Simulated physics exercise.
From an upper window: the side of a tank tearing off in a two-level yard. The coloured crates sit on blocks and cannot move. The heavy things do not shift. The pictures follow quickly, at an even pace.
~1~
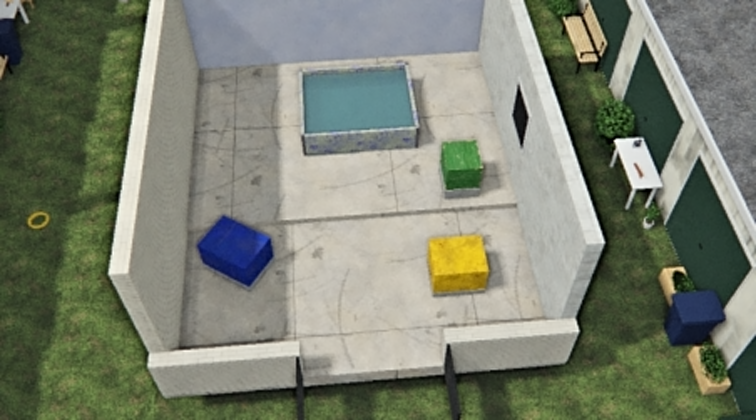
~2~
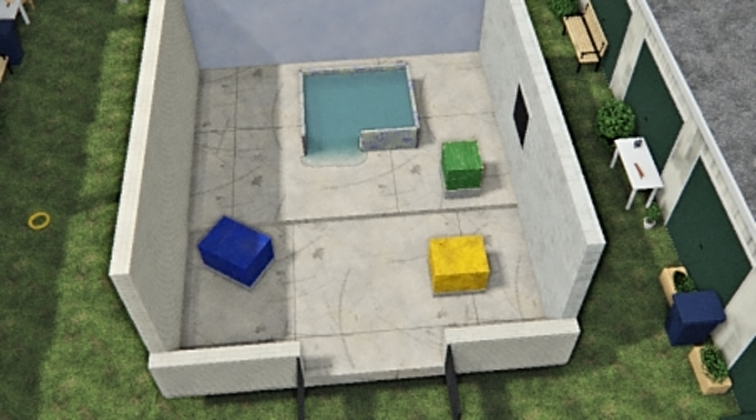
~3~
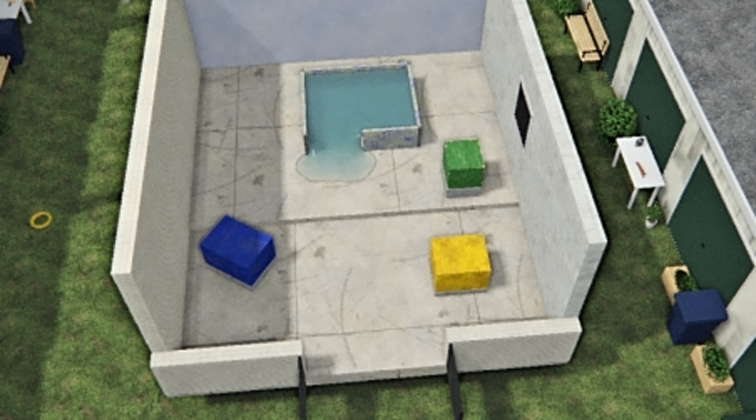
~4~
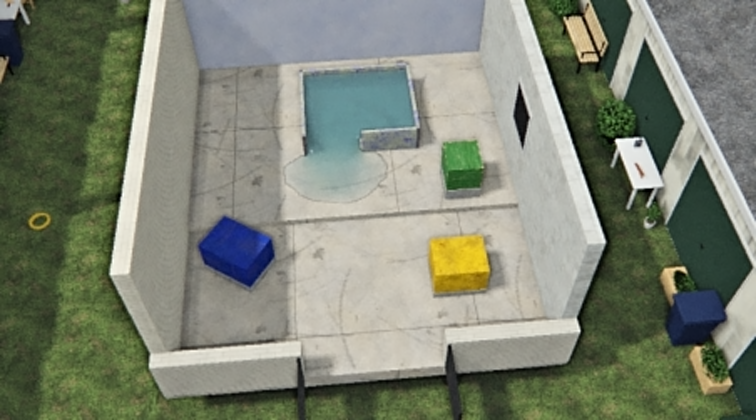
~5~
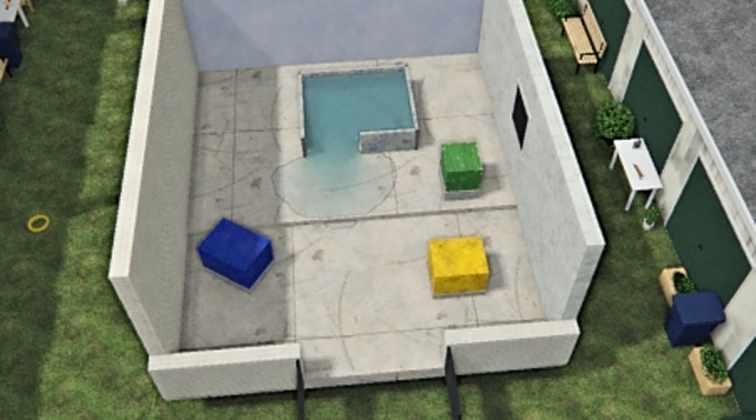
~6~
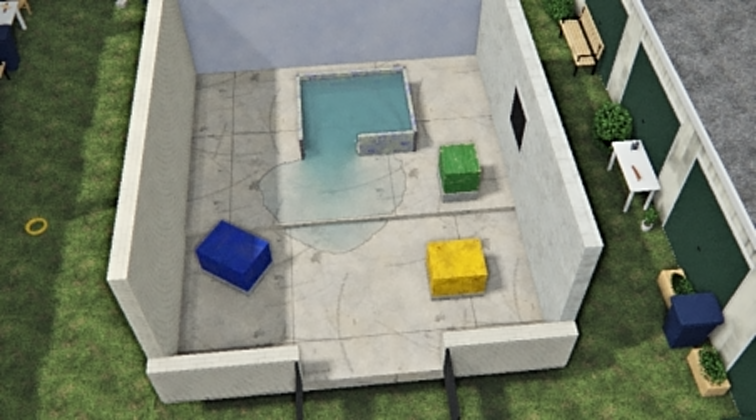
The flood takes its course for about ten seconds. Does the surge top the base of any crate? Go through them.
In the end: The green crate escapes dry; the blue crate is wetted; the yellow crate escapes dry.
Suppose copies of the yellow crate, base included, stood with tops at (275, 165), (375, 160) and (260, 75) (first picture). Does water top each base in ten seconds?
In that order: Gets wet, takes water, escapes it.
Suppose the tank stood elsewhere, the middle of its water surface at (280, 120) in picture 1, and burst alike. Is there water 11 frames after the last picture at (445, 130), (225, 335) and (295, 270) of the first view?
In that order: Not flooded, under water, under water.
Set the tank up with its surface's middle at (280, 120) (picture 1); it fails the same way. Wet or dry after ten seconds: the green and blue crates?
In short: Green crate escapes it, blue crate is soaked.
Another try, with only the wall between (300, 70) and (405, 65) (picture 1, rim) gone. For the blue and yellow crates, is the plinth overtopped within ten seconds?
In short: Blue crate keeps dry, yellow crate remains dry.
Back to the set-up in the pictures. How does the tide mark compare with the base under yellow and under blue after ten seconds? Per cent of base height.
In turn 60 and 140 per cent.
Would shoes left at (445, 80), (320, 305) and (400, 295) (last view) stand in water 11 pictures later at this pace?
In that order: Free of water, flooded, covered.
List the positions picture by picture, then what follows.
Still water in the water tank at (357, 101), in the first frame.
The front is at (363, 158), out from the gap at (334, 146), in the second frame.
The front is at (360, 177), out from the gap at (335, 146), in the third frame.
The front is at (351, 198), out from the gap at (334, 147), in the fourth frame.
Water pours out at (333, 149) and has run to (345, 223), in the fifth frame.
Water pours out at (331, 151) and has run to (342, 250), in the sixth frame.
A moment on, water covers 25 % of the floor; the green crate not reached, the blue crate water round its plinth, the yellow crate not reached.
Next, water covers 40 % of the floor; the green crate water round its plinth, the blue crate water round its plinth, the yellow crate water round its plinth.
Then, water covers 45 % of the floor; the green crate water round its plinth, the blue crate water round its plinth, the yellow crate water round its plinth.
Later, water covers 50 % of the floor; the green crate water round its plinth, the blue crate water round its plinth, the yellow crate water round its plinth.
In the end, water covers 50 % of the floor; the green crate stayed above the water, the blue crate was topped, the yellow crate stayed above the water.
